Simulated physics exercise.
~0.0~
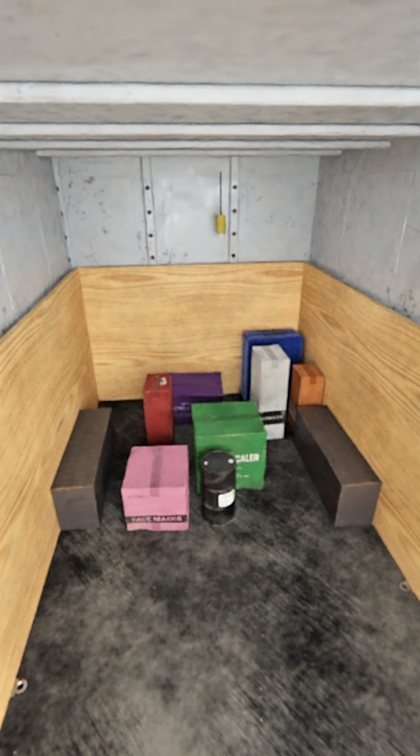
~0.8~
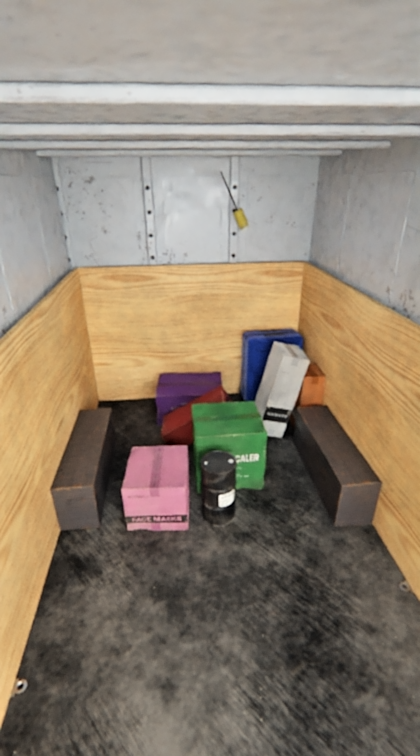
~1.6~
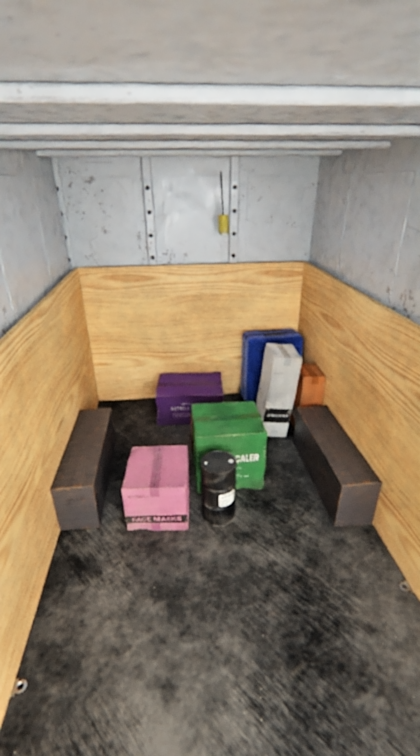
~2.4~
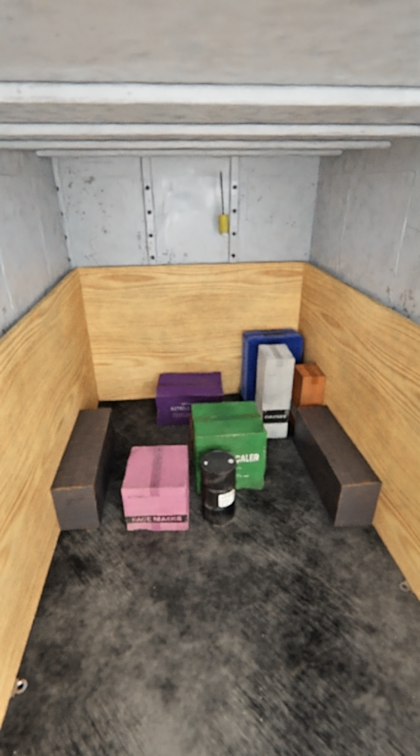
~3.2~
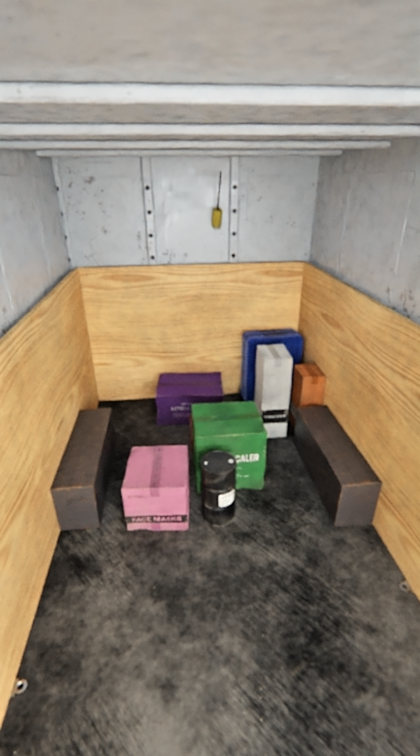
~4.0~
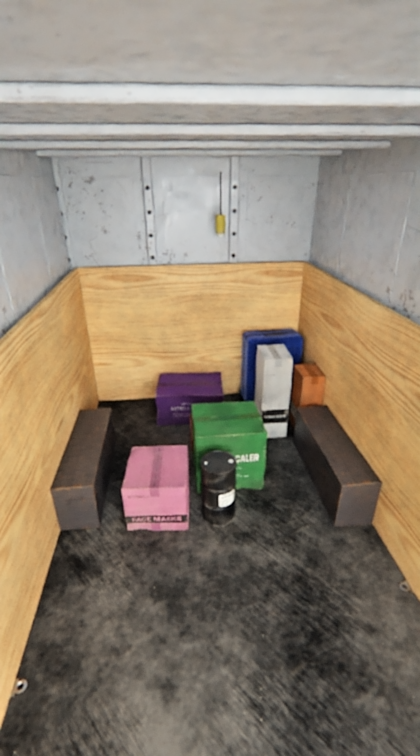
To begin with, several boxes, a blue case and a black canister stand in the load bay of a van, with a yellow lamp hanging at the front wall. The lamp swings to the right as the red box tips to the right behind the green box and the tall white box leans the same way. The red box then drops out of sight behind the green box, while the white box comes back upright. The lamp sways a little more, and the other items stay in place. At the end, the white box is standing and the red box remains hidden from view.
